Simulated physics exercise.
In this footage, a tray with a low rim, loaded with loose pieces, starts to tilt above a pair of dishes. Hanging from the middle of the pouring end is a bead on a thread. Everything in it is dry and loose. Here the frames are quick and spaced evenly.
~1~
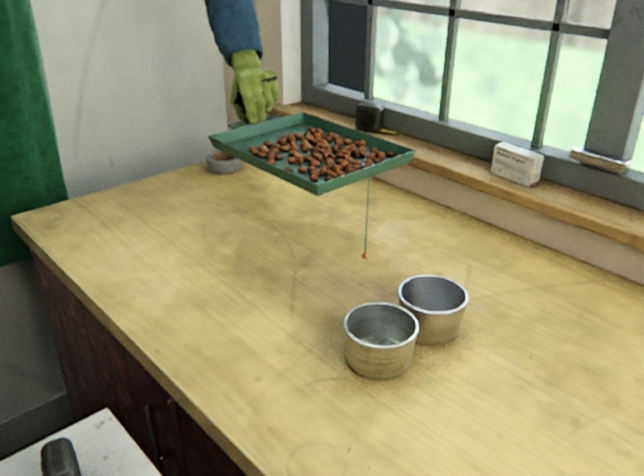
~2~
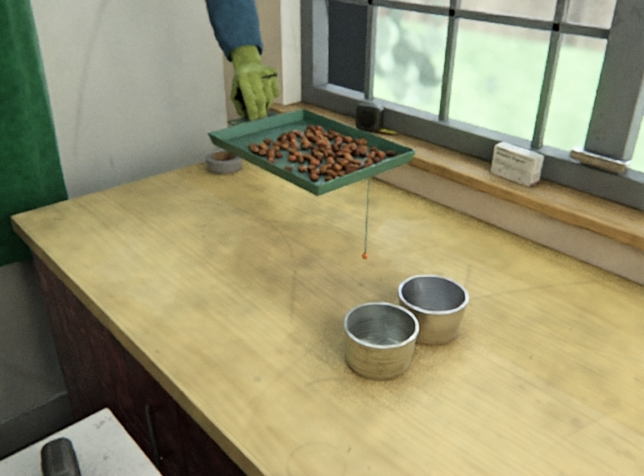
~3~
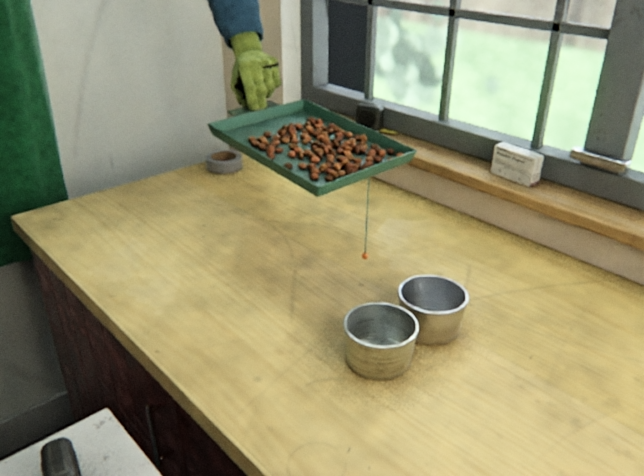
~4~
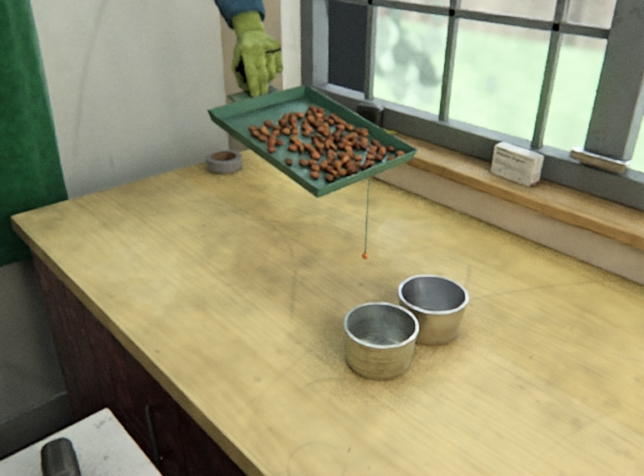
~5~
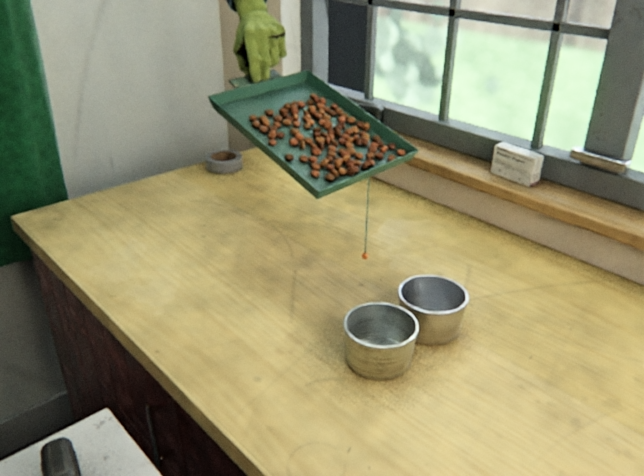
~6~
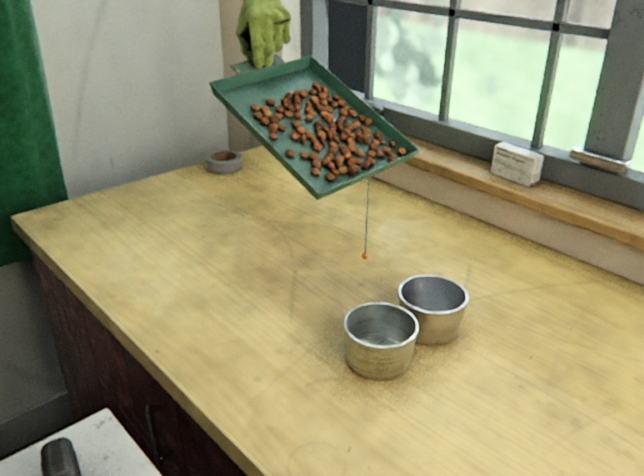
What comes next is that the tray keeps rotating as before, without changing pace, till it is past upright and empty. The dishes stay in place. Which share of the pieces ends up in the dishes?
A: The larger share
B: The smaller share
The smaller share.
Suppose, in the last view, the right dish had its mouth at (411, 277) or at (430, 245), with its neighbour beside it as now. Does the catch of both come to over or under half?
With the first shift the pair saves beyond half; with the second, less than a half.
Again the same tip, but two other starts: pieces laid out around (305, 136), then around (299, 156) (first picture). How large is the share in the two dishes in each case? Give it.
Close to 40 %, followed by close to 10 %.
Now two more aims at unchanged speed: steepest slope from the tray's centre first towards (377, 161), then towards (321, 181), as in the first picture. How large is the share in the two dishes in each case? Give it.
First case about 0 percent; second case about 0 percent.
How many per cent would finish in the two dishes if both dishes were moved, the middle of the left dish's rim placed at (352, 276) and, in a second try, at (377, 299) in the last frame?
Roughly 30 % and 60 %.
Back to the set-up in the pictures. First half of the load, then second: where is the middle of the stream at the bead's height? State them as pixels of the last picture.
Near (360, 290) and later near (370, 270).
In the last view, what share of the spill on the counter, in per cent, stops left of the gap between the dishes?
I'd guess close to 90 %.
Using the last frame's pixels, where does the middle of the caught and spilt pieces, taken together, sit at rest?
Centre at rest: Close to (364, 322).
Soon after the last picture, tray tipped steeply; nearly all on the tray; a stray few in the air.
A little later, tray tipped past a quarter turn; about a quarter on the tray; a small part in the left dish; a stray few in the right dish; about half outside both; about a third in the air.
Later still, tray tipped past a quarter turn; a small part in the left dish; a small part in the right dish; nearly all outside both.
At rest, tray tipped past a quarter turn; a small part in the left dish; a small part in the right dish; nearly all outside both.
